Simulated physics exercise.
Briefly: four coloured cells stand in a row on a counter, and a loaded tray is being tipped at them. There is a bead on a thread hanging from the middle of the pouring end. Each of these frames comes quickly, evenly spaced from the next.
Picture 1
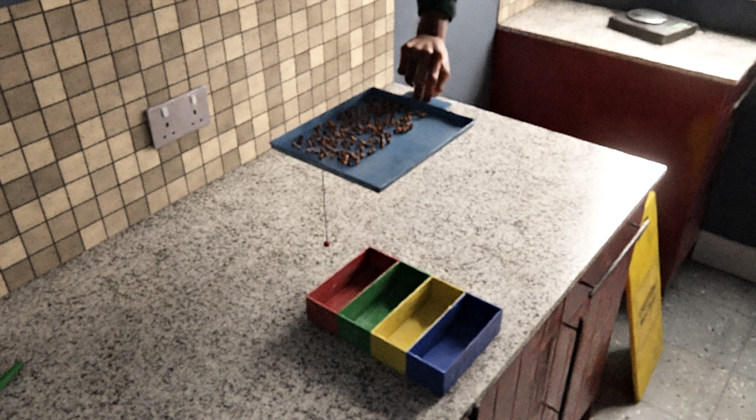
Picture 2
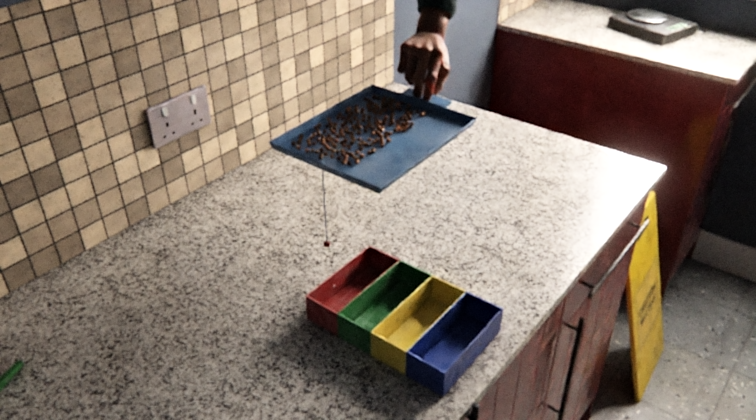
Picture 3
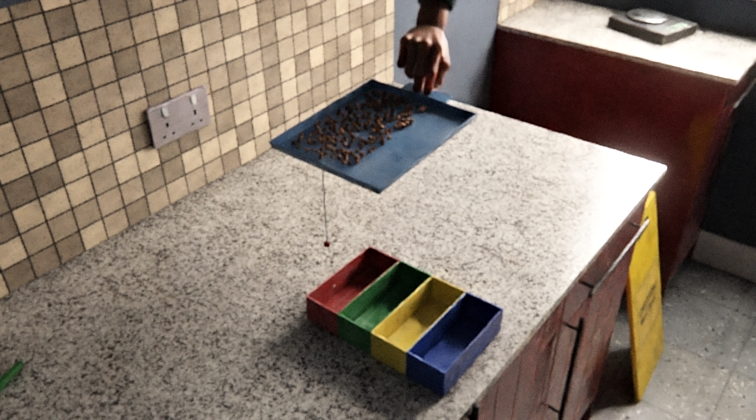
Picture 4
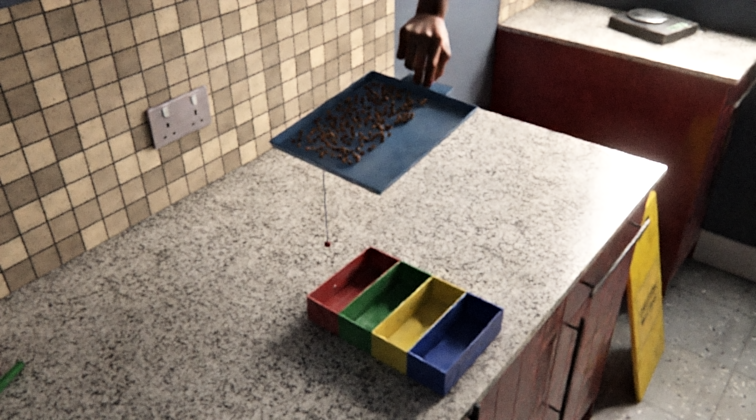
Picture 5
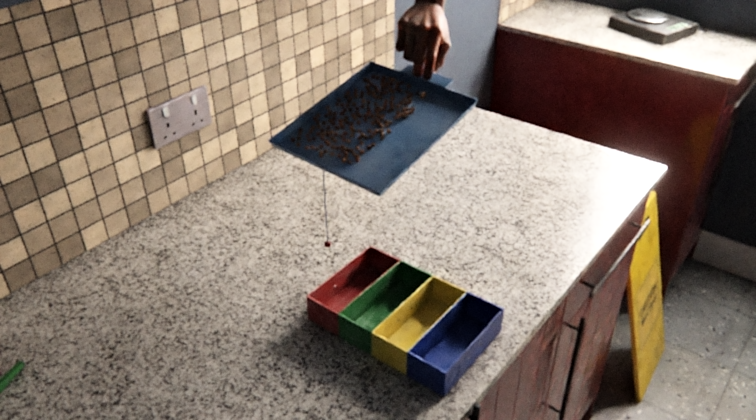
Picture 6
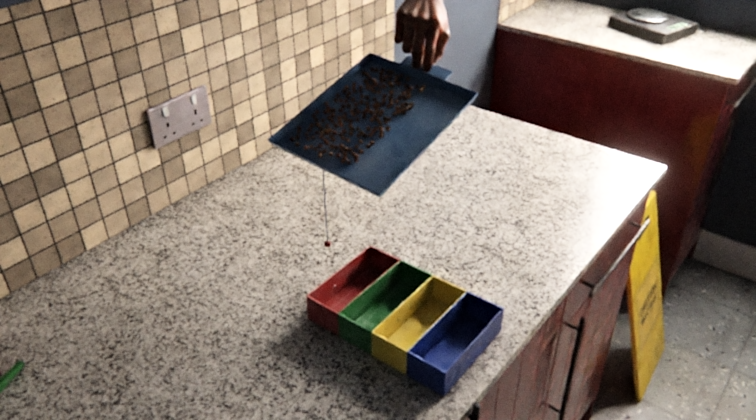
A hand gradually tilts a blue tray of small brown pieces above four coloured cells.
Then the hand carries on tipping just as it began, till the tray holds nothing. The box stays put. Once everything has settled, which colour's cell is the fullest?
The red cell is the fullest.
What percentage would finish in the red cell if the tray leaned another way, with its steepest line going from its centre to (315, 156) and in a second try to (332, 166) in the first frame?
Lab note: Case 1 near 0 %, case 2 near 10 %.
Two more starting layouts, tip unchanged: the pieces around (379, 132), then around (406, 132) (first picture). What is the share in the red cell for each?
About 50 % and 50 %.
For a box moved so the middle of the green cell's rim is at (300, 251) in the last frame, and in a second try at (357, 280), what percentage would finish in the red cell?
You'd get near 0 per cent and afterwards near 30 per cent.
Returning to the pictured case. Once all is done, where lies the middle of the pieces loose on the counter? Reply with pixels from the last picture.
At about (305, 290).
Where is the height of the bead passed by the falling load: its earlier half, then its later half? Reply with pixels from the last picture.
First around (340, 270), afterwards around (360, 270).
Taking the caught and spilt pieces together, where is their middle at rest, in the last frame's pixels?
At about (347, 302).
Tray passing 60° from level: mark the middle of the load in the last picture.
I'd put it at about (346, 182).
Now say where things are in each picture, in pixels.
In the first frame, corners of the pouring end near (274, 142) and (379, 185), level; middle of the load near (360, 128), cereal balls; bead on its thread near (327, 244); red cell near (322, 314); green cell near (354, 332); yellow cell near (389, 351); blue cell near (425, 372).
In the second frame, corners of the pouring end near (274, 142) and (379, 185), level; middle of the load near (360, 127).
In the third frame, corners of the pouring end near (273, 141) and (379, 186), tipped barely, lowest at the right corner; middle of the load near (360, 124).
In the fourth frame, corners of the pouring end near (274, 141) and (379, 188), tipped a little, lowest at the right corner; middle of the load near (360, 120).
In the fifth frame, corners of the pouring end near (273, 140) and (379, 189), tipped a little, lowest at the right corner; middle of the load near (360, 116).
In the sixth frame, corners of the pouring end near (273, 139) and (379, 191), tipped a little, lowest at the right corner; middle of the load near (358, 112); red cell near (323, 314); green cell near (355, 332); yellow cell near (389, 351); blue cell near (426, 371).
Shortly afterwards, tray tipped steeply; the bulk on the tray; a little in the green cell; a little in the red cell; only a few in the yellow cell; a little falling or outside the box.
Next, tray tipped past a quarter turn; near a third in the red cell; near a quarter in the green cell; only a few in the yellow cell; near a third falling or outside the box.
Some moments later, tray tipped past a quarter turn; near a third in the red cell; near a quarter in the green cell; only a few in the yellow cell; near a third falling or outside the box.
In the end, tray tipped past a quarter turn; near a third in the red cell; near a quarter in the green cell; only a few in the yellow cell; none at all in the blue cell; near a third outside the box.
